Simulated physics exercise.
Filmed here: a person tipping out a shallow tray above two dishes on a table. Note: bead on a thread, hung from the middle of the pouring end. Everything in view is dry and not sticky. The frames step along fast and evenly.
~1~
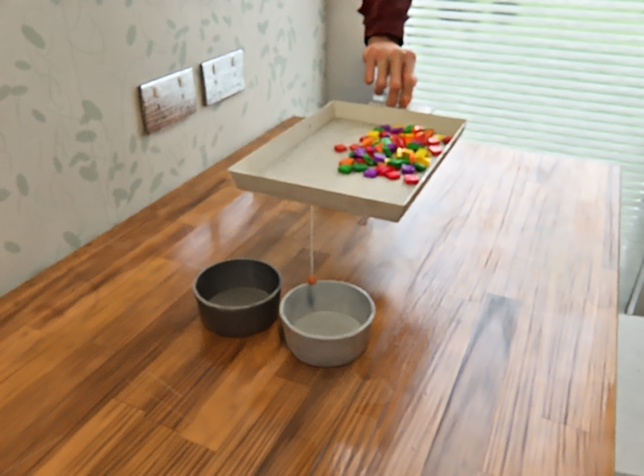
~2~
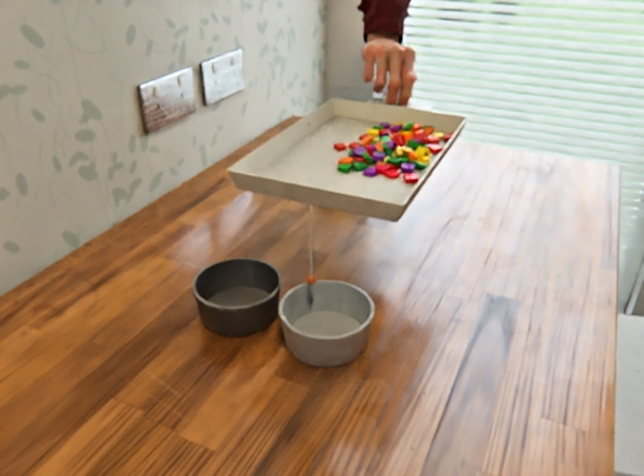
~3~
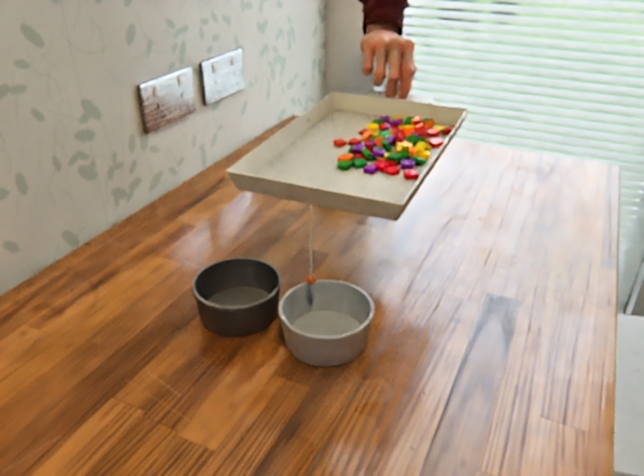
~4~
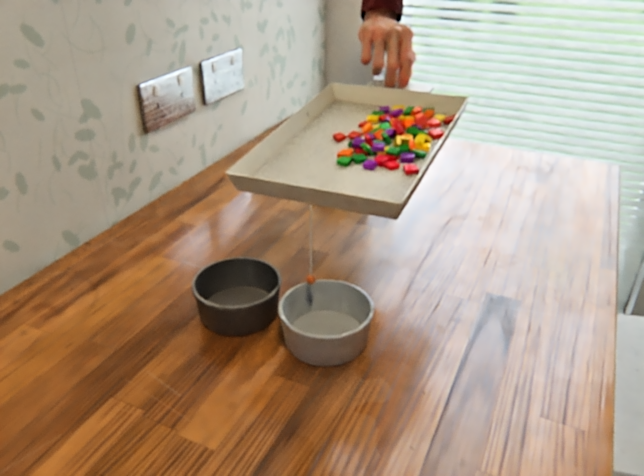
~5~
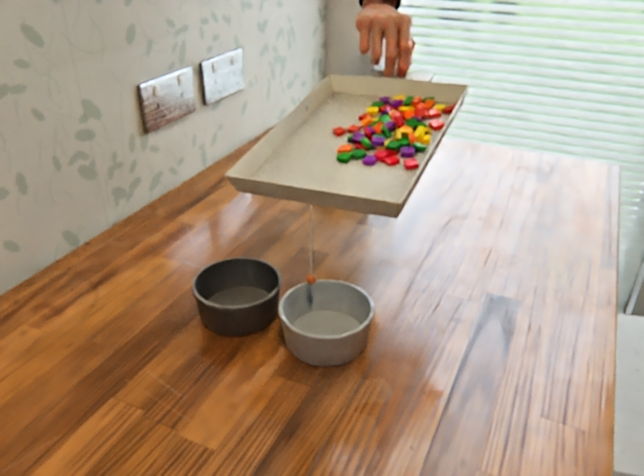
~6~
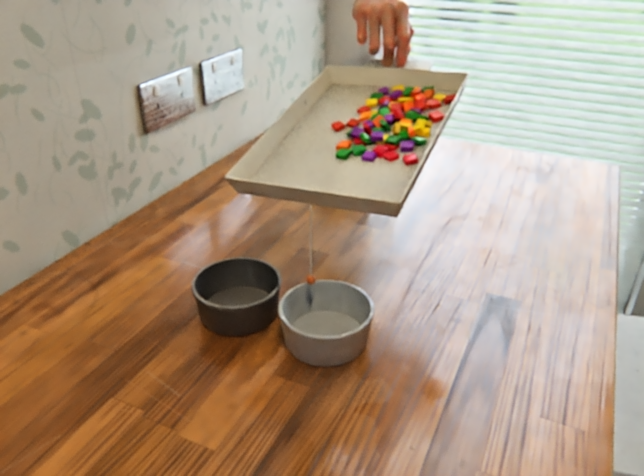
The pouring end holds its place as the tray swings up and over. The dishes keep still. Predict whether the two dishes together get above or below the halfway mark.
Above.
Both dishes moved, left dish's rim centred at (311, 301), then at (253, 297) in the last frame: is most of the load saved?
In the first position a minority, in the second a majority.
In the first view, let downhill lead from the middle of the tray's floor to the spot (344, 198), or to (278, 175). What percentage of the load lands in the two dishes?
40 % and 90 %.
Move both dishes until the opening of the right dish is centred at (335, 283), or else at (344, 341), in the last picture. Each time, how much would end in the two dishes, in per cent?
I'd expect some 10 percent, and then some 70 percent.
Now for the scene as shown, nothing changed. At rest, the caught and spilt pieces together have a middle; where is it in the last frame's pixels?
The centre comes to rest near (248, 318).
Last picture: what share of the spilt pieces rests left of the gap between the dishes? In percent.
90 per cent, roughly.
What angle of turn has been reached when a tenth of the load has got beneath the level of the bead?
Approx. reading: About 65°.
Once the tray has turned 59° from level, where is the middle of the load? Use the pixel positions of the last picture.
Somewhere about pixel (282, 186).
Soon after the last picture, tray tipped steeply; most on the tray; a stray few outside both; a small part in the air.
A little later, tray tipped right over; most on the tray; a stray few in the right dish; a small part in the left dish; a small part outside both.
Later still, tray tipped past a quarter turn; a small part in the right dish; about two thirds in the left dish; about a third outside both.
At rest, tray tipped past a quarter turn; a small part in the right dish; about two thirds in the left dish; about a third outside both.
